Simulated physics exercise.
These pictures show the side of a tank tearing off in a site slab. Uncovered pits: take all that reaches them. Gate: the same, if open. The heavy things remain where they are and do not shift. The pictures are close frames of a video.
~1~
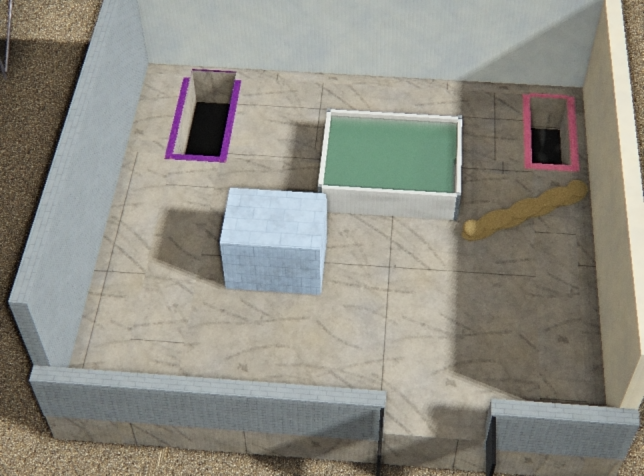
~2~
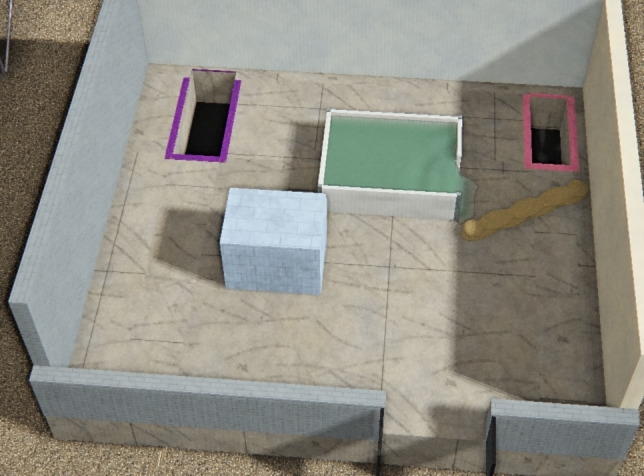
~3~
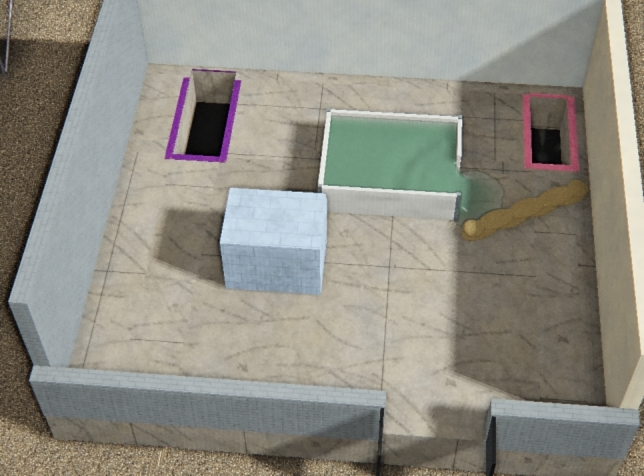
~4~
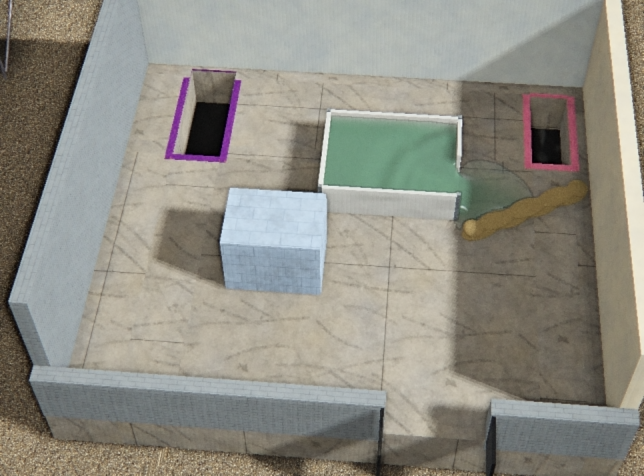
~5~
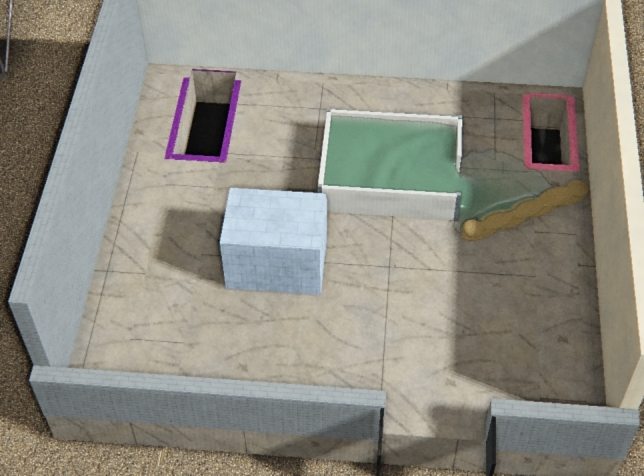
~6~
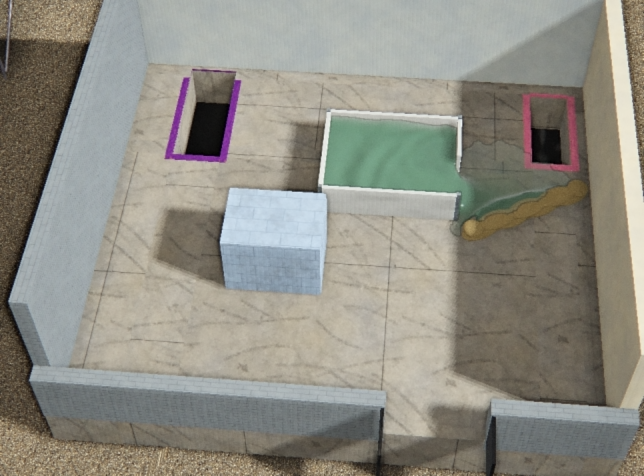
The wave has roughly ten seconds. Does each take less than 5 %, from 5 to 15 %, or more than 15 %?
The gate drains a share short of five per cent; the pink pit drains a share exceeding fifteen per cent; the purple pit drains a share short of five per cent.
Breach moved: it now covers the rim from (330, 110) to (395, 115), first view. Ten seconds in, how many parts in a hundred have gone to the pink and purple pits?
Pink 25 %, purple 40 %.
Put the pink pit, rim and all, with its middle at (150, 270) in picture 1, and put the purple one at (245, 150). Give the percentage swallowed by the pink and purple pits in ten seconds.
Log, per cent - pink: 0, purple: 14.
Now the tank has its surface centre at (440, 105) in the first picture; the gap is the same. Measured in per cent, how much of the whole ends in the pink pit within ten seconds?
So the pink pit gets 70 in a hundred.
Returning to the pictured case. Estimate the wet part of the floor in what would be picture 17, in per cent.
By my count, 15 percent.
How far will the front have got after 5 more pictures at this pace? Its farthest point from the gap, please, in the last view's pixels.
I'd put it around (578, 122).
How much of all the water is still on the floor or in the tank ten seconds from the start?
Close to 46 in a hundred.
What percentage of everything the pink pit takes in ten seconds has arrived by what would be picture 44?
My estimate is close to 75 per cent.
A moment on, water covers 10 % of the floor; the gate 0 %, the pink pit 3 %, the purple pit 0 %.
Next, water covers 15 % of the floor; the gate 0 %, the pink pit 11 %, the purple pit 0 %.
Then, water covers 15 % of the floor; the gate 0 %, the pink pit 24 %, the purple pit 0 %.
Later, water covers 15 % of the floor; the gate 0 %, the pink pit 40 %, the purple pit 0 %.
In the end, water covers 25 % of the floor; the gate 1 %, the pink pit 54 %, the purple pit 0 %.
